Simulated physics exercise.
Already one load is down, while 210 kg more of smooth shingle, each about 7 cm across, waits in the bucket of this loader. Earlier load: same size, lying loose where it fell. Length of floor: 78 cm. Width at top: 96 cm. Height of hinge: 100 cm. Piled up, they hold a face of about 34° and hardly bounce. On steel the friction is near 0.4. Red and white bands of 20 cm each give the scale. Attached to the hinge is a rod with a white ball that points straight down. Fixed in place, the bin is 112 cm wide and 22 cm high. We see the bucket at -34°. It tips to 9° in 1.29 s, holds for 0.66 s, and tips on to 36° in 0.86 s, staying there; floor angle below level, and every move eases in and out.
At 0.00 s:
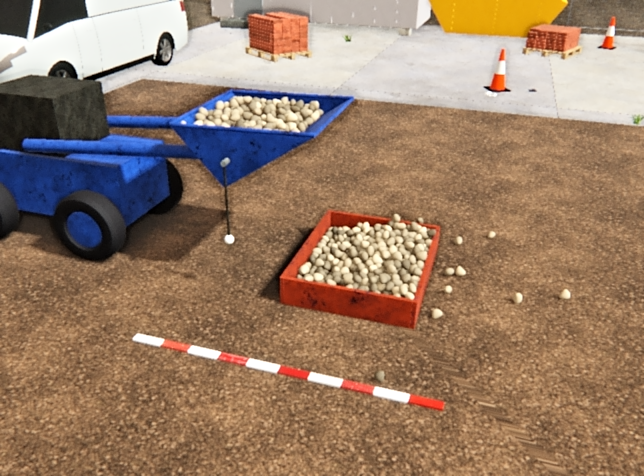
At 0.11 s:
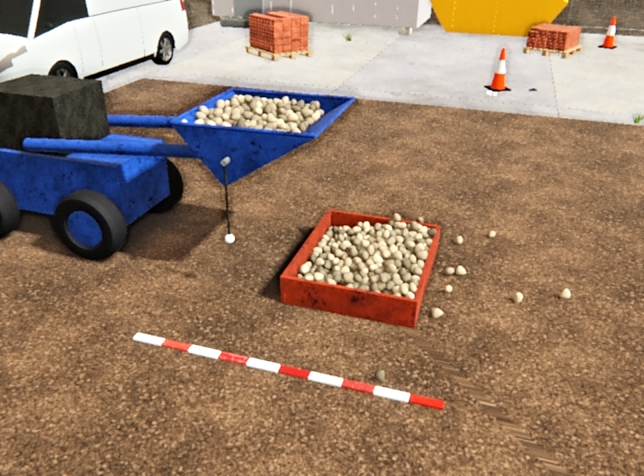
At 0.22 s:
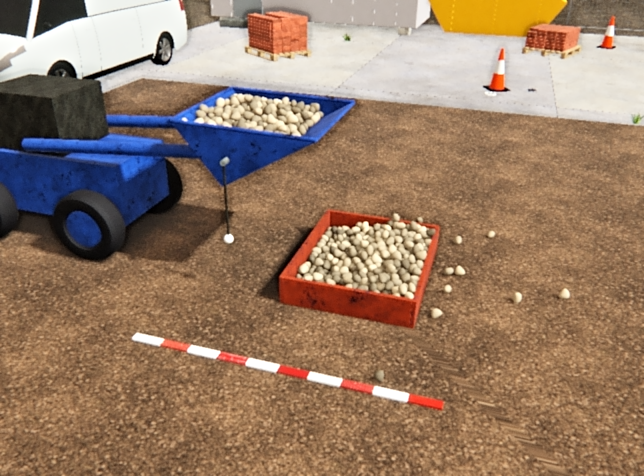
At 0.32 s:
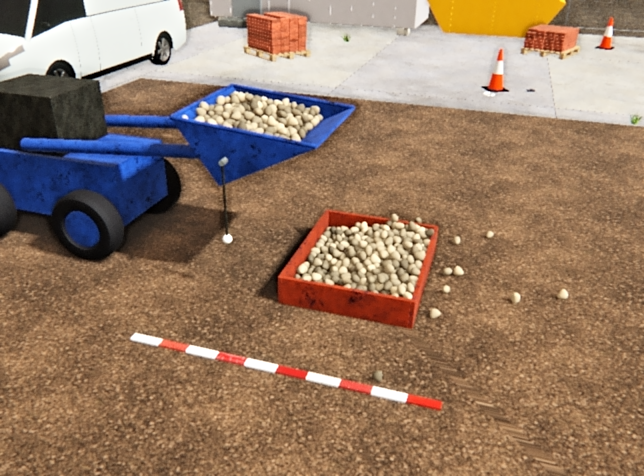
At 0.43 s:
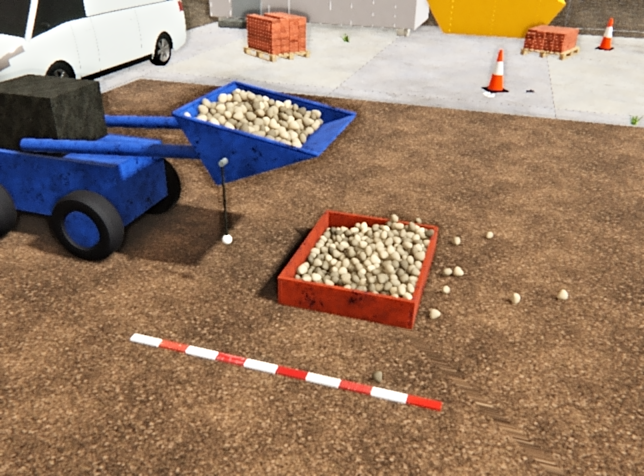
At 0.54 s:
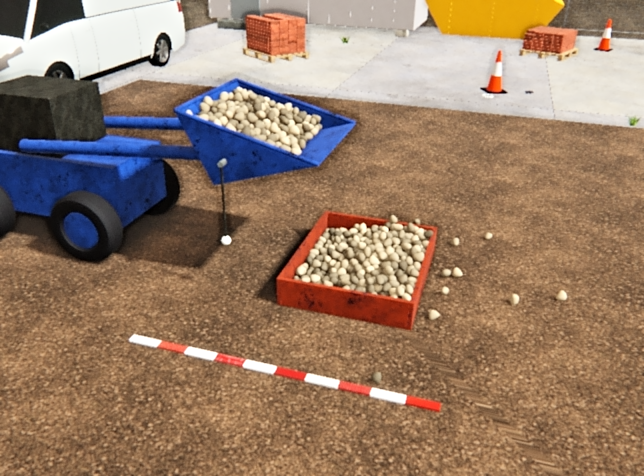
On a dirt yard, a blue loader slowly tilts its stone-filled bucket downward to the right.
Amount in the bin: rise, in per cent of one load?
85 percent.
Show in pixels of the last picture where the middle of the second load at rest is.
Around (342, 246) in the last picture.
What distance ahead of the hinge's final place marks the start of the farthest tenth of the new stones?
About 100 cm.
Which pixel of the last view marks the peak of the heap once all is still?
Peak pixel: Approx. (348, 232).
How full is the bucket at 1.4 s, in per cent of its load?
Near 100 per cent of the load is held.
After 1.0 s the floor is at 2°; in per cent of one load, 100 in the bucket, 98 in the bin, 2 beside or beyond the bin; the foremost stones are at (475, 276).
After 1.4 s the floor is at 9°; in per cent of one load, 99 in the bucket, 98 in the bin, 2 beside or beyond the bin; the foremost stones are at (475, 276).
After 3.3 s the floor is at 36°; in per cent of one load, 0 in the bucket, 1 short of the bin, 192 in the bin, 7 beside or beyond the bin; the foremost stones are at (475, 276).
After 5.7 s the floor is at 36°; in per cent of one load, 0 in the bucket, 6 short of the bin, 182 in the bin, 11 beside or beyond the bin; the foremost stones are at (474, 279). Net gain in the bin, 85.
